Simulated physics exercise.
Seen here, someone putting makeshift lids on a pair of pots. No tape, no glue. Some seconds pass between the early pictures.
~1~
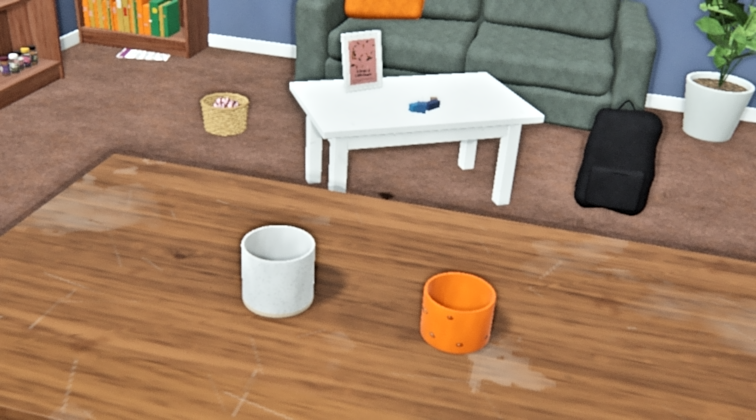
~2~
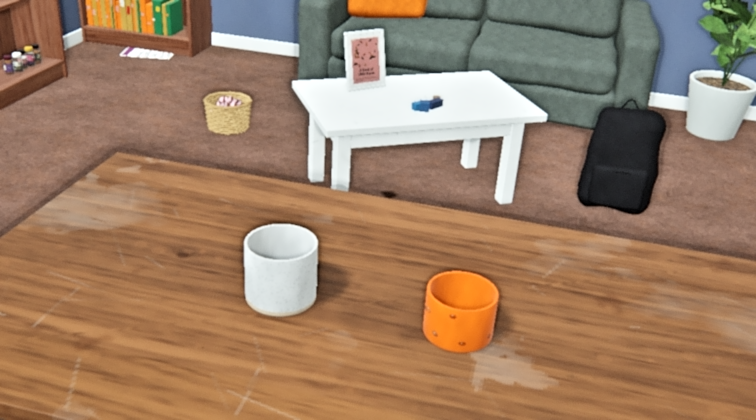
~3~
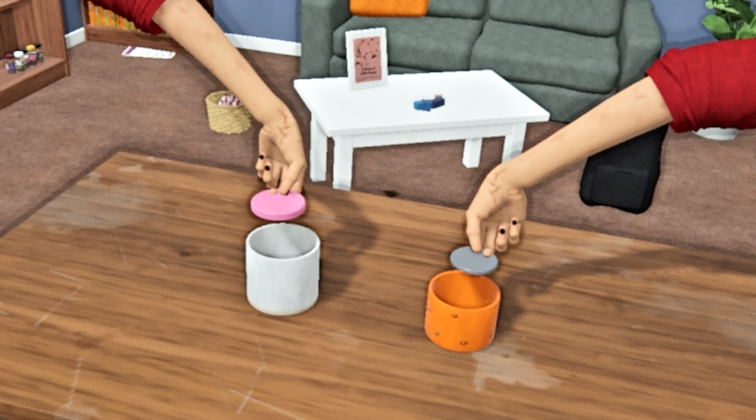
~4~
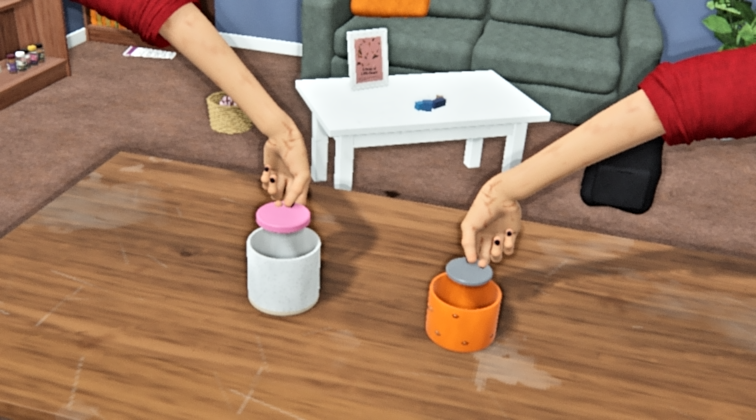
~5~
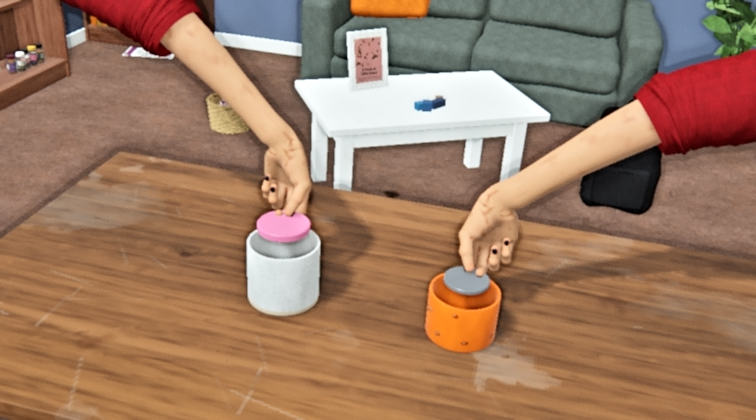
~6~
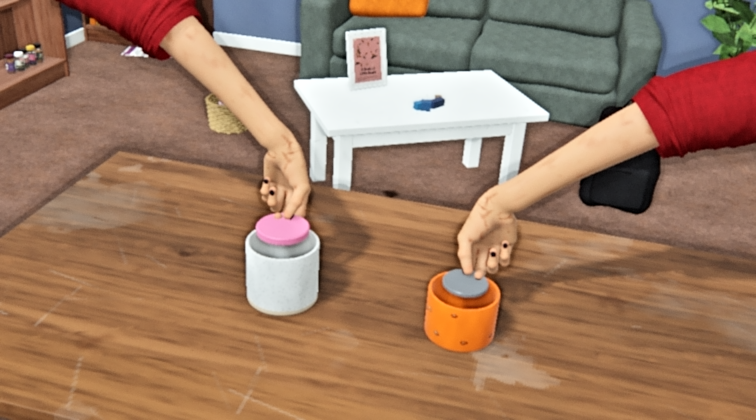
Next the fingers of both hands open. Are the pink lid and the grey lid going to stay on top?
In the end the pink lid slips past the rim, the grey lid slips past the rim.
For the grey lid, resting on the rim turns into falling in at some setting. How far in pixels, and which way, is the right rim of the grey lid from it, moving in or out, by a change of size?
About 12 pixels right.
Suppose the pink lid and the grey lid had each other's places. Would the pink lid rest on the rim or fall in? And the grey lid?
The pink lid goes in and the grey lid falls in.
Then, 0.18 s on from there, pink lid on its way down near (283, 279); grey lid at the bottom near (459, 327).
In the end, the pink lid falls in, near (283, 291); the grey lid falls in, near (459, 327).
